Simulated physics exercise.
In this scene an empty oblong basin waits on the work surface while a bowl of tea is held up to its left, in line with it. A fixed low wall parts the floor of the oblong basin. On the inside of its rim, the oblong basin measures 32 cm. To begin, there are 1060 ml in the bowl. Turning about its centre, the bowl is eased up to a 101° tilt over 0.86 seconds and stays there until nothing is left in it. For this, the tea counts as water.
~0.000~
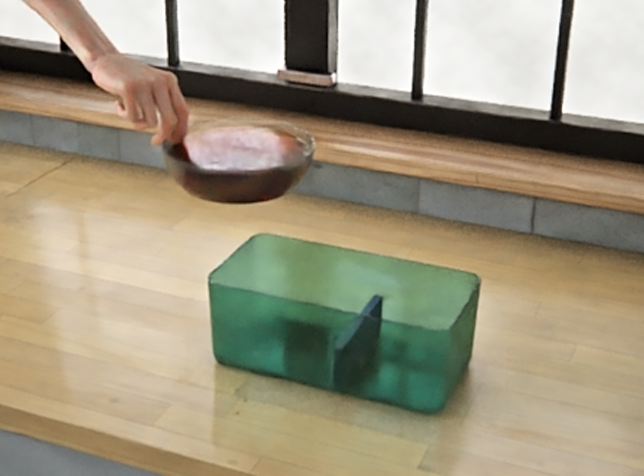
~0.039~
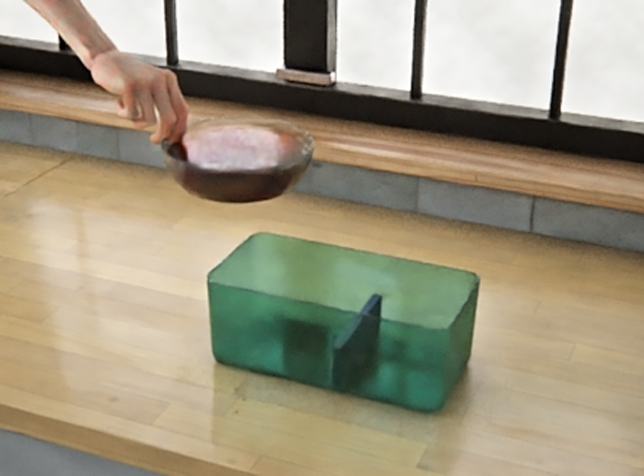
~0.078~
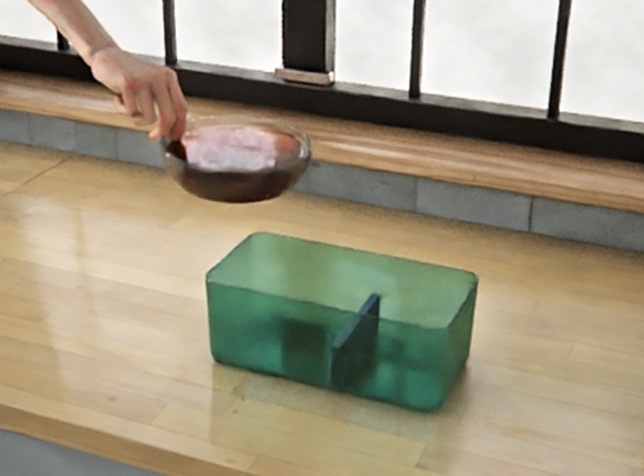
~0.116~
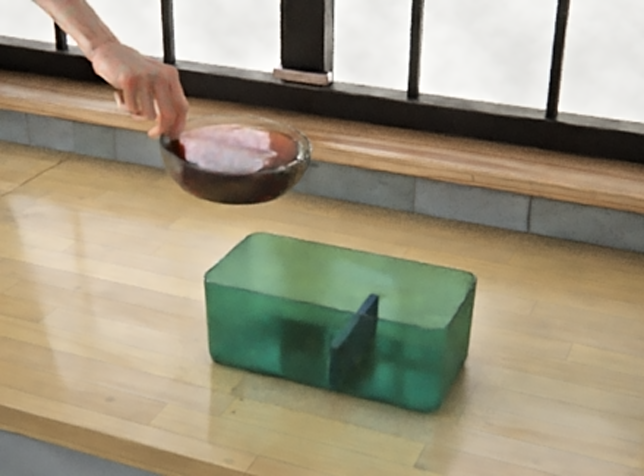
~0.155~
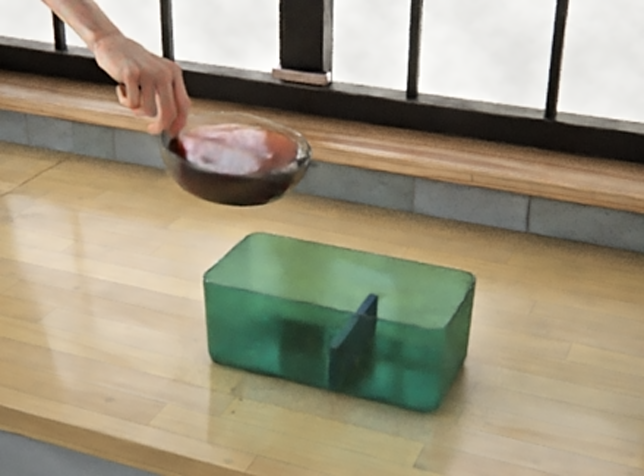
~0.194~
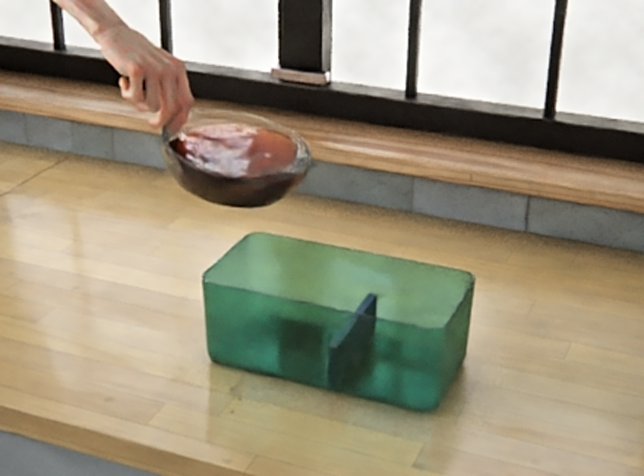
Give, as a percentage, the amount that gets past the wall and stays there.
Past the wall: About 27 %.
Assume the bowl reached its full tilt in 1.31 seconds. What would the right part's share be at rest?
That would give about 40 percent.
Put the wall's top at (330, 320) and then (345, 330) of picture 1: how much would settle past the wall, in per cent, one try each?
The first try gives 65 percent and the second 50 percent.
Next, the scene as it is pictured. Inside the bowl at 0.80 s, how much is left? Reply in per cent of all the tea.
What remains is about 1 percent of it all.
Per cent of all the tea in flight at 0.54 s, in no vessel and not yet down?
Around 48 in a hundred.
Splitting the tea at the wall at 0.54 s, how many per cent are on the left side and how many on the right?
I'd say about 14 left and about 14 right.
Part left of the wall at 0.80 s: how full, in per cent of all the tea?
Around 64 in a hundred.
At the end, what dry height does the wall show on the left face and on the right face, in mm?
For the left, around 36 mm; for the right, around 48 mm.
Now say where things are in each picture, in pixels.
In the first picture, it leans 0°; its right rim is at (308, 156); the tea meets the walls at (178, 139) and (307, 161); the oblong basin's rim runs from (231, 256) to (467, 304); the wall's top is at (359, 321).
In the second picture, it leans 1°; its right rim is at (307, 156); the tea meets the walls at (177, 138) and (306, 160).
In the third picture, it leans 2°; its right rim is at (306, 157); the tea meets the walls at (176, 136) and (305, 161).
In the fourth picture, it leans 4°; its right rim is at (305, 161); the tea meets the walls at (176, 136) and (304, 162).
In the fifth picture, it leans 8°; its right rim is at (305, 165); the tea meets the walls at (176, 134) and (304, 164).
In the sixth picture, it leans 12°; its right rim is at (304, 171); the tea meets the walls at (176, 134) and (305, 166).
After 0.54 s the tilt is 71° and 24 per cent is still to pour, 14 is left of the wall and 14 right of it.
After 0.80 s the tilt is 100° and 1 per cent is still to pour, 64 is left of the wall and 27 right of it.
After 1.07 s the tilt is 101° and 0 per cent is still to pour, 66 is left of the wall and 27 right of it.
After 1.36 s the tilt is 101° and 0 per cent is still to pour, 66 is left of the wall and 27 right of it.
In the end 66 per cent lies left of the wall, 27 right of it and 7 outside.
